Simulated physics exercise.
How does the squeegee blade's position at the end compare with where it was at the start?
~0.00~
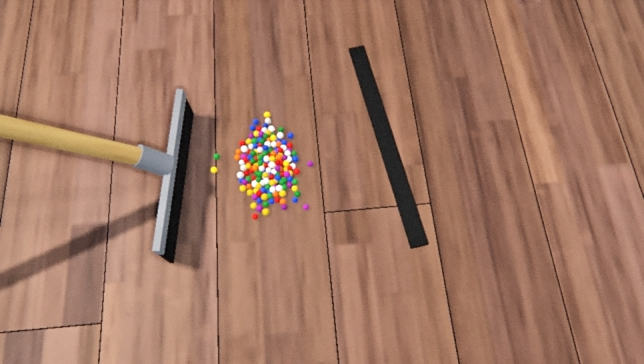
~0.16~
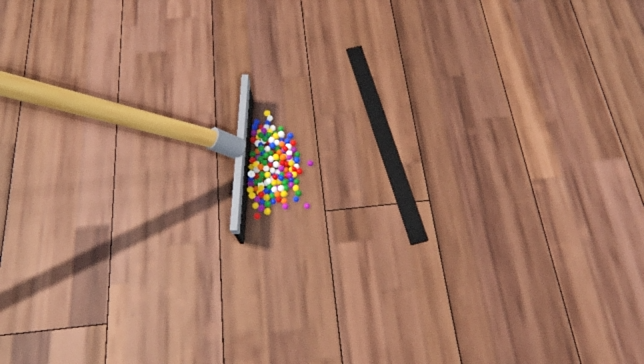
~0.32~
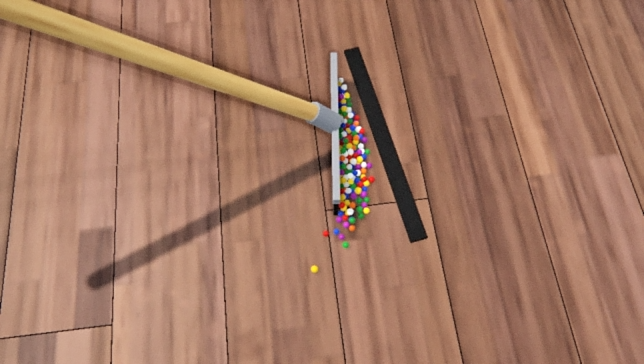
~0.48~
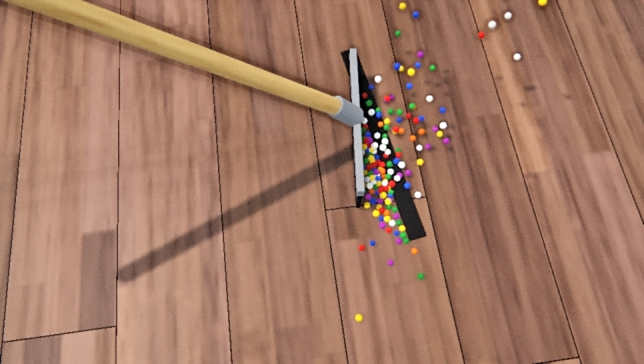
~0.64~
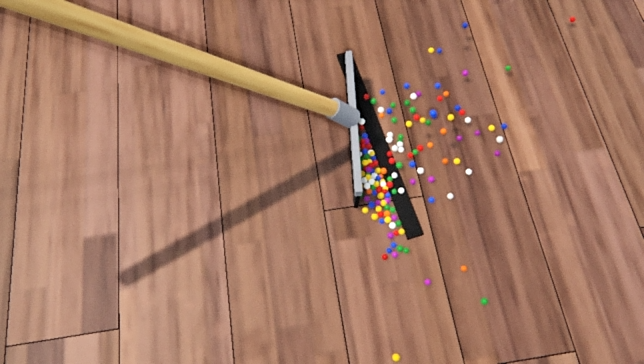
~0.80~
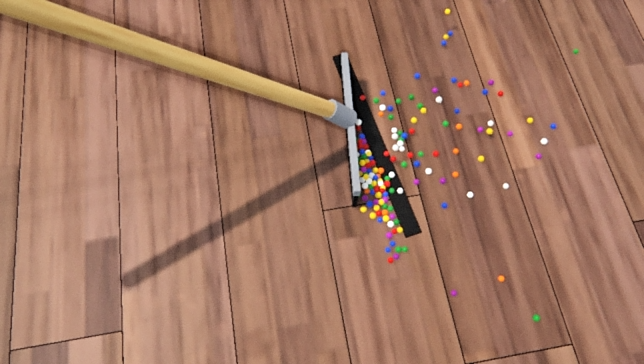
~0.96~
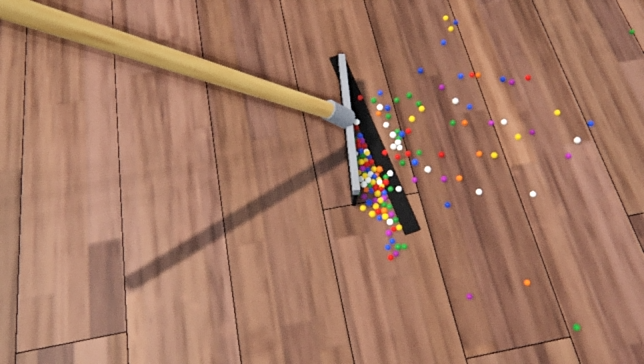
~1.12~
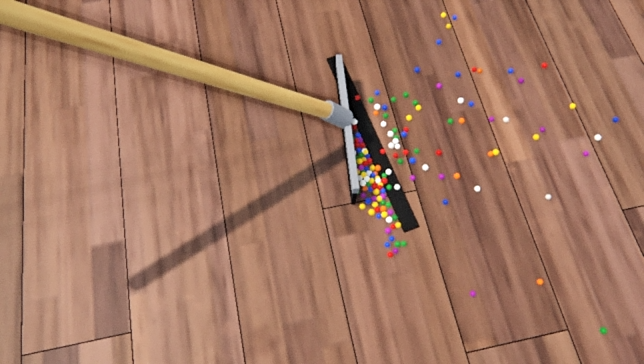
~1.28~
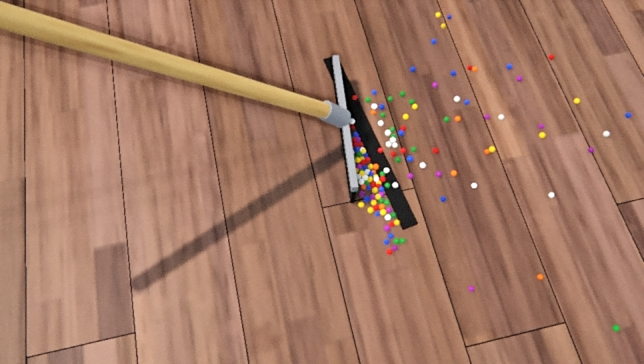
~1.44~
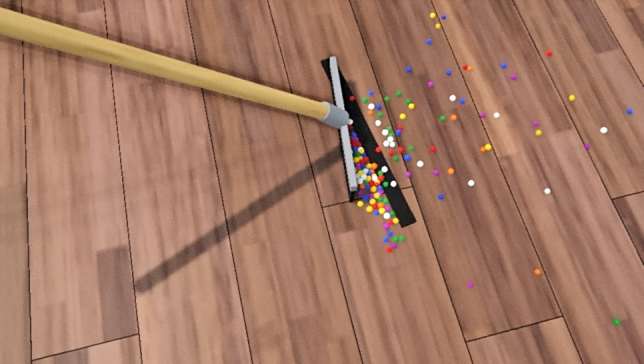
It starts on the left, clear of the bead pile, and ends farther right, up against the black strip with beads bunched beside it.
